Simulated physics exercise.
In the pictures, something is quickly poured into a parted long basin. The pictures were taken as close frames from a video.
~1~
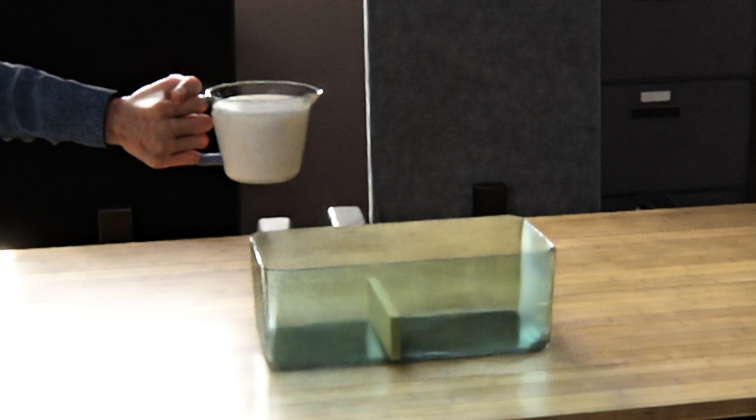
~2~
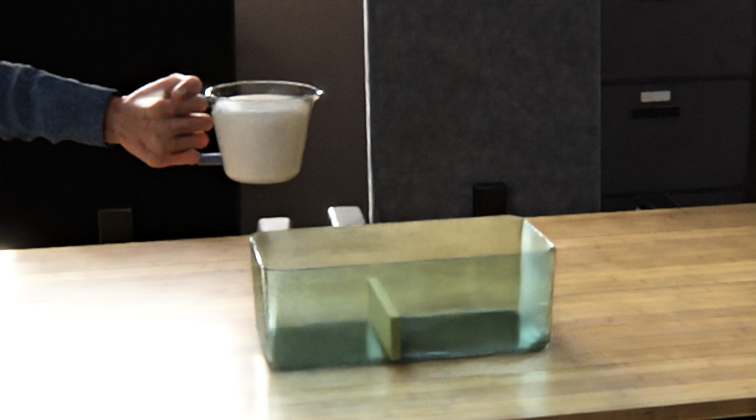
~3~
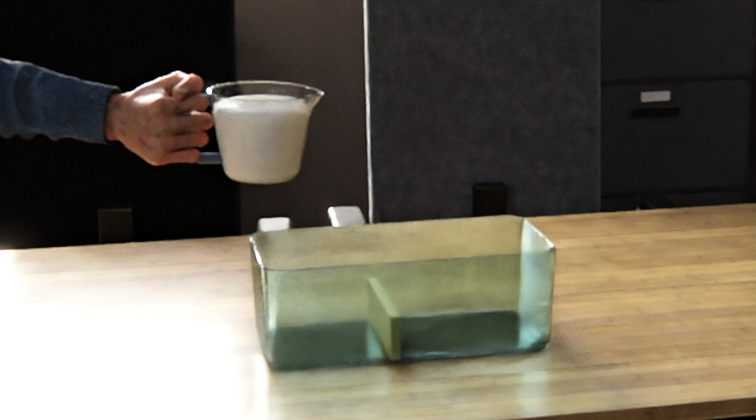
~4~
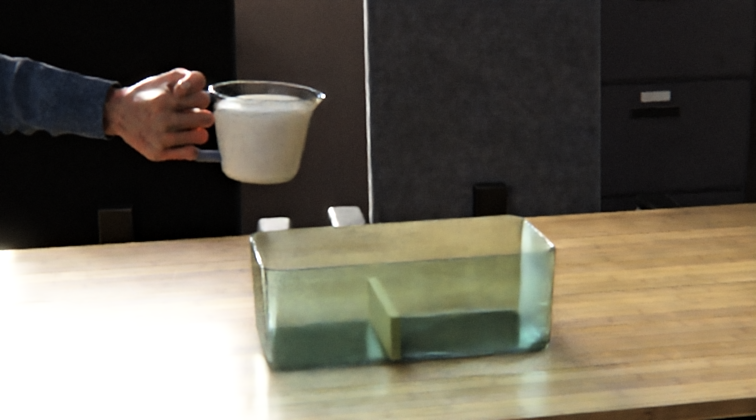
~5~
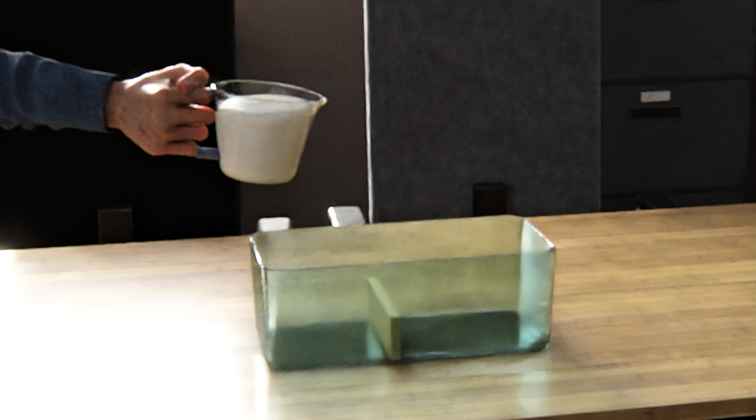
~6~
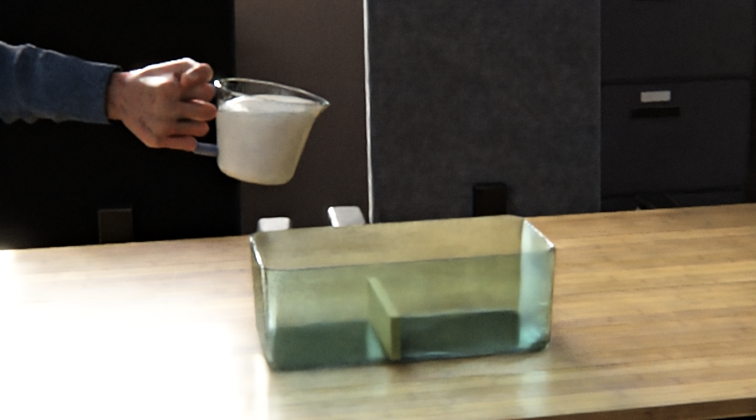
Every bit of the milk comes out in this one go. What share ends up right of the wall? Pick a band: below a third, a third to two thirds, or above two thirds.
A third to two thirds.
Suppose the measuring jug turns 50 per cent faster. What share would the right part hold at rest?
Roughly 40 per cent ends up there.
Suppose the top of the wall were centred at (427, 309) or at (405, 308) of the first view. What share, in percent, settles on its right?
In order, some 10 and 15 in a hundred.
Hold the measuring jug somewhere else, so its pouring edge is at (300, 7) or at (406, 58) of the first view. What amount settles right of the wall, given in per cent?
In turn 45 % and 95 %.
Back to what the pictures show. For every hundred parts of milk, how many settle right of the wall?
Something like 50 per cent, roughly.
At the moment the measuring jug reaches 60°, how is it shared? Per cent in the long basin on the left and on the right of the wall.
You'd find 5 per cent on the left and 10 per cent on the right.
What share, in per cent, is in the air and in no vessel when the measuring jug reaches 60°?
Around 20 percent.
A moment on, the measuring jug is tipped part way and 67 per cent is still to pour, 3 is left of the wall and 11 right of it.
Next, the measuring jug is tipped on its side and 13 per cent is still to pour, 26 is left of the wall and 50 right of it.
Then the measuring jug is tipped right over and 0 per cent is still to pour, 47 is left of the wall and 51 right of it.
Later the measuring jug is tipped right over and 0 per cent is still to pour, 47 is left of the wall and 51 right of it.
In the end 47 per cent lies left of the wall, 51 right of it and 1 outside.
